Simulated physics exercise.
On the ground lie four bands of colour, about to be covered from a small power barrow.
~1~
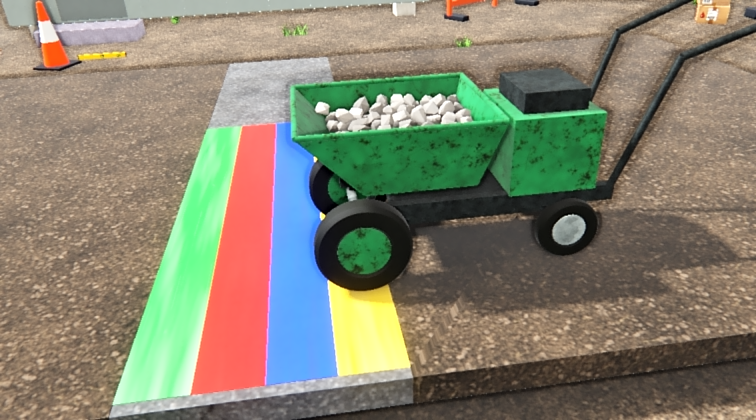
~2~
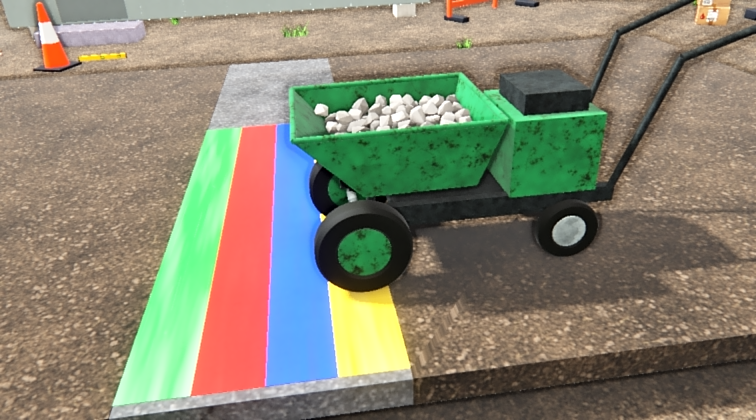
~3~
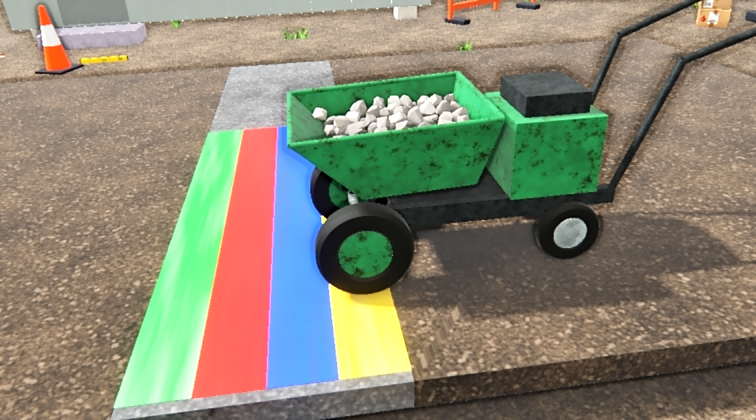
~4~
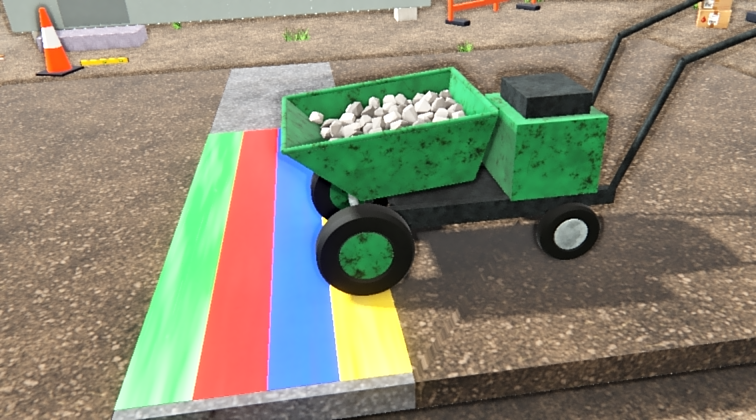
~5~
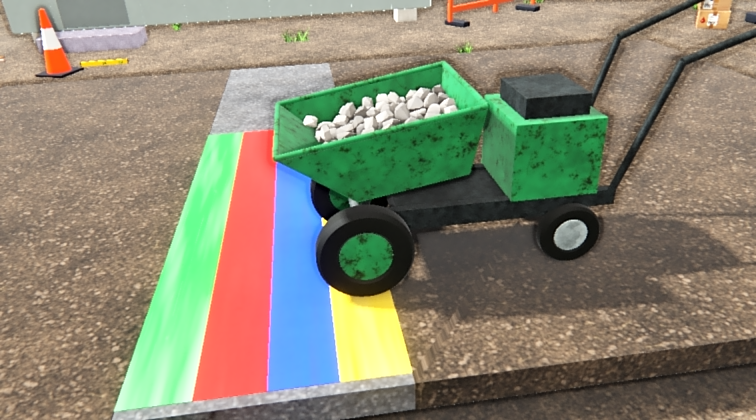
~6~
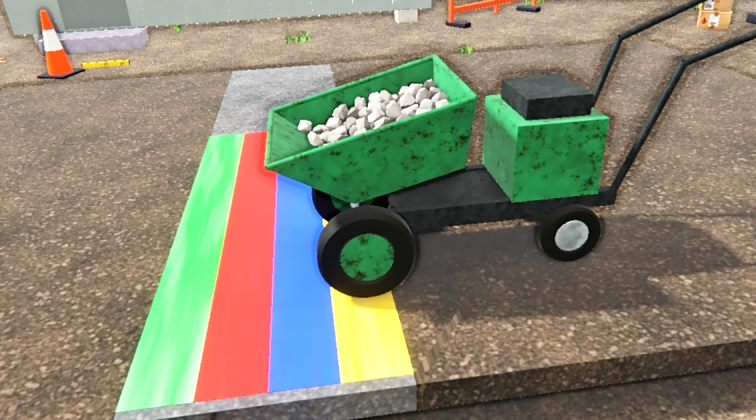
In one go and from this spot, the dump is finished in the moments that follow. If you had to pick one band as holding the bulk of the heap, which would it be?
I would pick green.
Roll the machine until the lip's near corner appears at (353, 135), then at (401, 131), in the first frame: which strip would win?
The red one at the first place, then blue at the second.
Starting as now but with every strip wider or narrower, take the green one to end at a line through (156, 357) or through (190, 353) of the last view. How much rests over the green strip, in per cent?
In turn 40 and 30 in a hundred.
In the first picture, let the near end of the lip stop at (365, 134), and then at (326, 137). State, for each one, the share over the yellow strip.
First position: Some 0 percent; second position: Some 0 percent.
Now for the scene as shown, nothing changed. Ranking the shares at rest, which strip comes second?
Runner-up - the red strip.
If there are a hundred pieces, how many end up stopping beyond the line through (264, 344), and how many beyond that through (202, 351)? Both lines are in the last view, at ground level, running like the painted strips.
Result, first then second: 80 %, 60 %.
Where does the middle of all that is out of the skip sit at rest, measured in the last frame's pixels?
Once it all stops, the middle lies near (193, 271).
Just after the last frame, skip tipped steeply; every one in the skip.
A moment on, skip tipped steeply; the larger part in the skip; about a tenth over the red strip; about a tenth over the green strip.
Further on, skip tipped right over; roughly a quarter in the skip; about a tenth over the red strip; roughly half over the green strip; about a tenth off the paint.
When it is over, skip tipped right over; roughly a quarter in the skip; not one over the yellow strip; not one over the blue strip; about a tenth over the red strip; roughly half over the green strip; about a tenth off the paint.
